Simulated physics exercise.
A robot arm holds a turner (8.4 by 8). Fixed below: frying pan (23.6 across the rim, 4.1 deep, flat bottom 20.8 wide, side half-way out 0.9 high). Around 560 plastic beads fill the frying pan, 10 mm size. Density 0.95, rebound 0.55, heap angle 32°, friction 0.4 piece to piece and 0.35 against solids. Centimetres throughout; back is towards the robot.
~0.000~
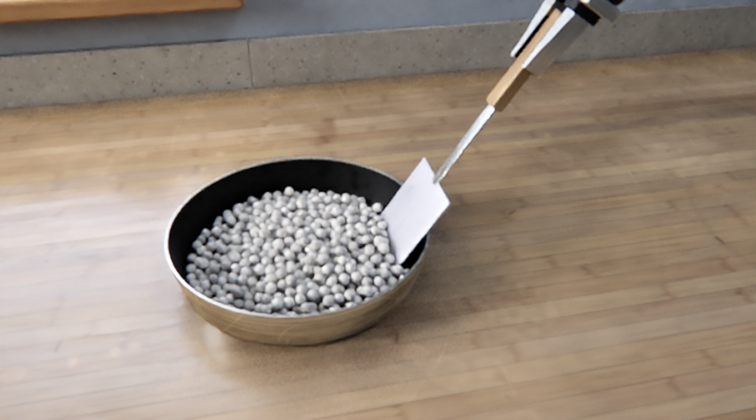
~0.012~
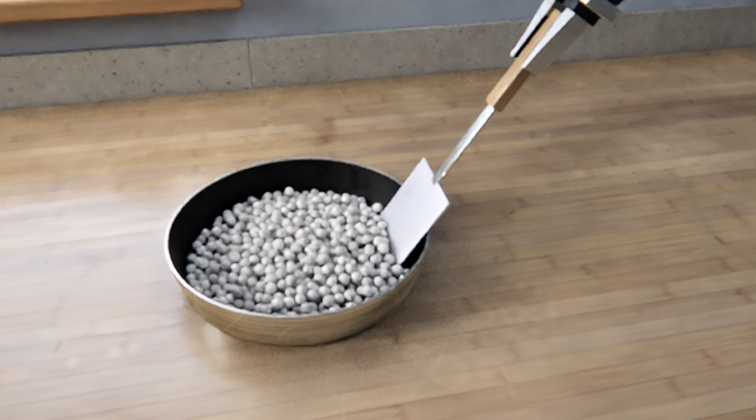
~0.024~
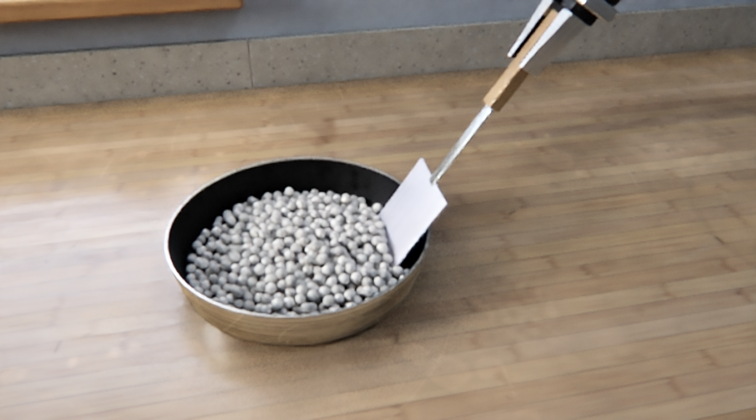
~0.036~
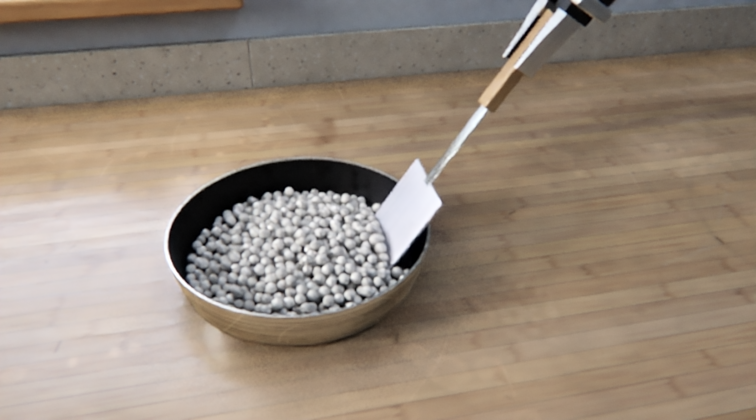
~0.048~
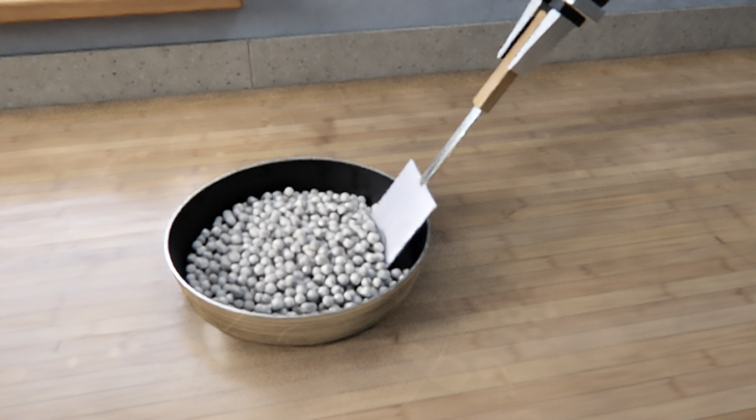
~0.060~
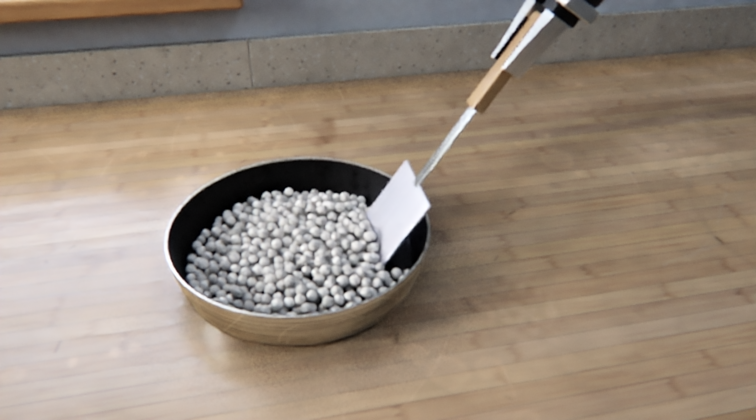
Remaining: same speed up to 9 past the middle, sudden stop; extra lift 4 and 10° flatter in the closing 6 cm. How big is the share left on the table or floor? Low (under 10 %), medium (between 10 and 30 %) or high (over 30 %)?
On the table or floor the share is low, under 10 %.
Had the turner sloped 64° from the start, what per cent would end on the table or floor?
It would be near 5 per cent.
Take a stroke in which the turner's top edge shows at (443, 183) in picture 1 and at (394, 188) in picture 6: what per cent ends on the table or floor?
Some 20 per cent.
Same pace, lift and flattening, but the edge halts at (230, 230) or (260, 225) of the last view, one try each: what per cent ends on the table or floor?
About 0 and 0 per cent.
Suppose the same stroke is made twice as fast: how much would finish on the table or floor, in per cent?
Then about 15 per cent.
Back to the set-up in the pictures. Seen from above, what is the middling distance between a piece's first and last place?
Some 3 cm.
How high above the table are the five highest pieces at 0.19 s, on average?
About 4 cm.
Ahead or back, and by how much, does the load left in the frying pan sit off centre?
Some 3.5 cm ahead.
After 0.19 s, sloping 56°, highest piece 4 above the table; 555 in the frying pan.
After 0.32 s, sloping 52°, highest piece 5 above the table; 555 in the frying pan.
After 0.58 s, sloping 46°, highest piece 5 above the table; 526 in the frying pan, 28 on the table or floor, 1 on the blade or in flight.
After 1.63 s, sloping 46°, highest piece 5 above the table; 526 in the frying pan, 29 on the table or floor.
In the end, 526 in the frying pan, 29 on the table or floor. That is 5 % on the table or floor.
